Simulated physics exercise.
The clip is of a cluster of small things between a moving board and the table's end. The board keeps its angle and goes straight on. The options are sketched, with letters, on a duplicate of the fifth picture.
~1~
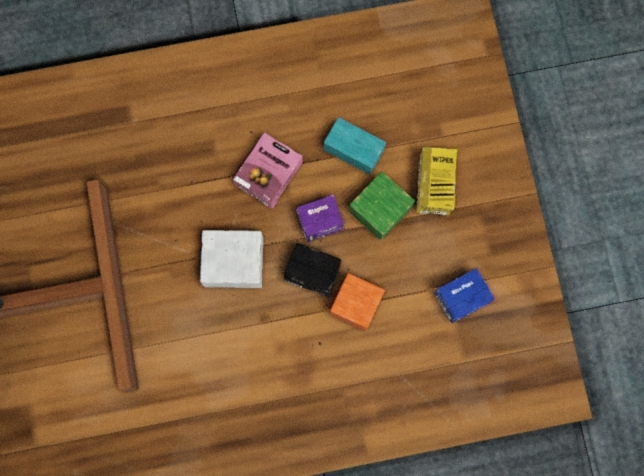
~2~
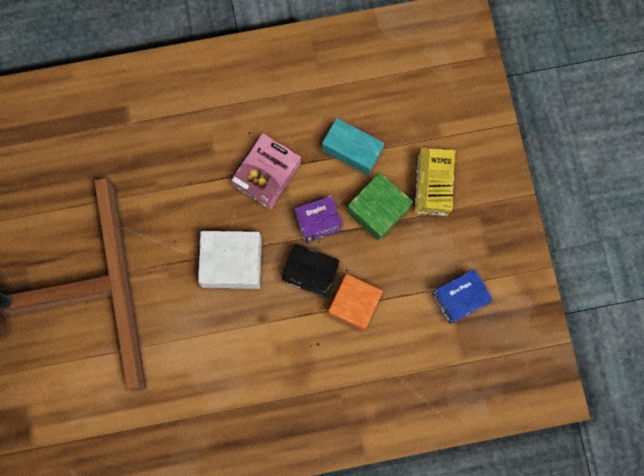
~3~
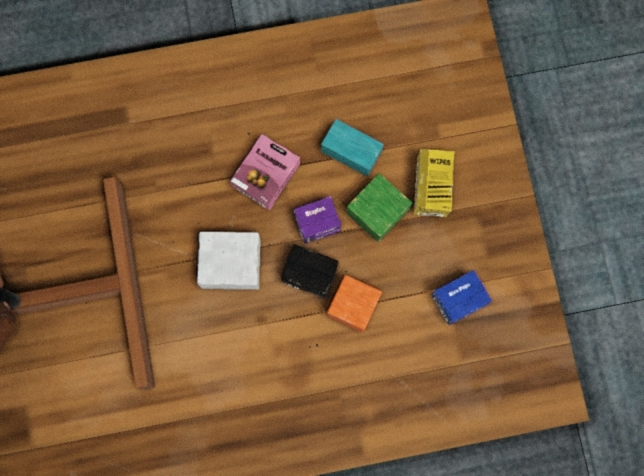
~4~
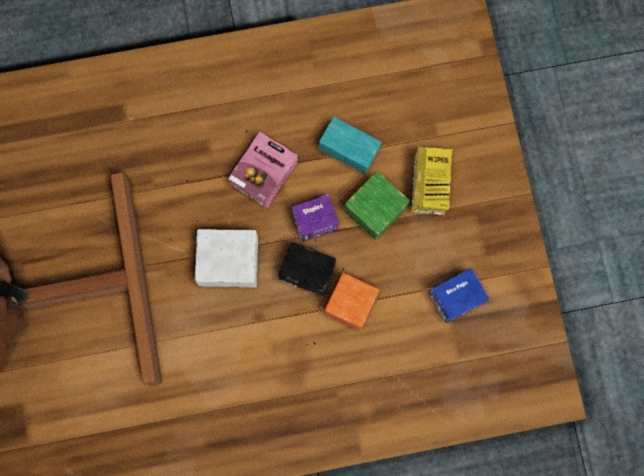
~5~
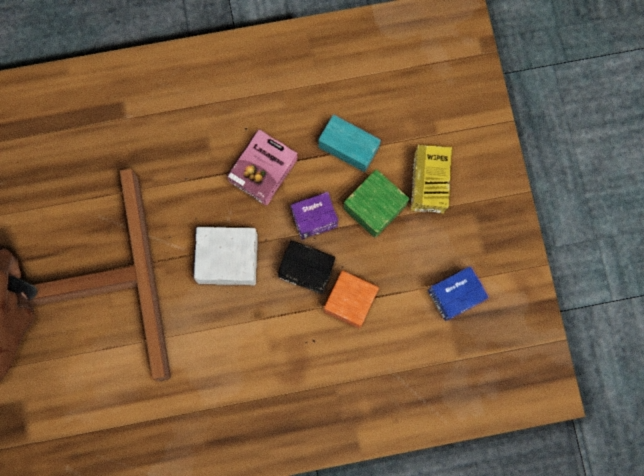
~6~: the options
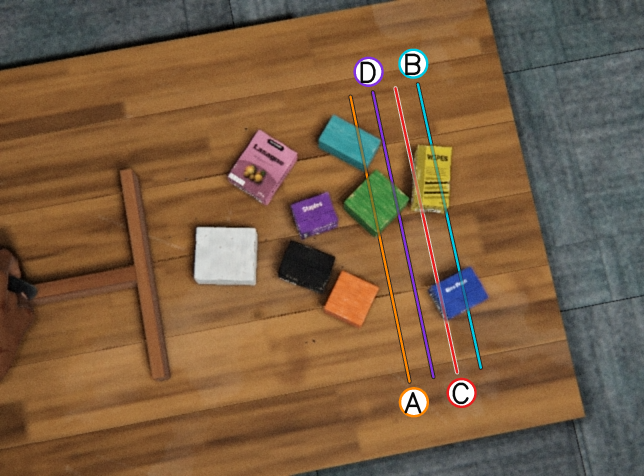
Wooden T-shaped board sliding slowly right across a wood table towards a cluster of small coloured boxes, without touching them.
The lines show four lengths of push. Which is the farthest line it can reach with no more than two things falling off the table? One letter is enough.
B.
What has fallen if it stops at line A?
The yellow box goes over.
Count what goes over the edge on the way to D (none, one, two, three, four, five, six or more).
One.
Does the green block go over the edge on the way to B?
By then, yes.
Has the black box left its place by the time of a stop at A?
Yes.
On the marked copy, A at (379, 235); B at (448, 222); C at (425, 226); D at (402, 231).
Taking B. A third of the way, board (253, 250); orange block (373, 311); green block (384, 203).
Two thirds of the way, board (364, 230); yellow box (517, 158); green block (482, 179).
When it is over, board (449, 214); yellow box over the edge; green block over the edge; two fallen.
As for the rest, A is within the limit but short; C is within the limit but short; D is within the limit but short.
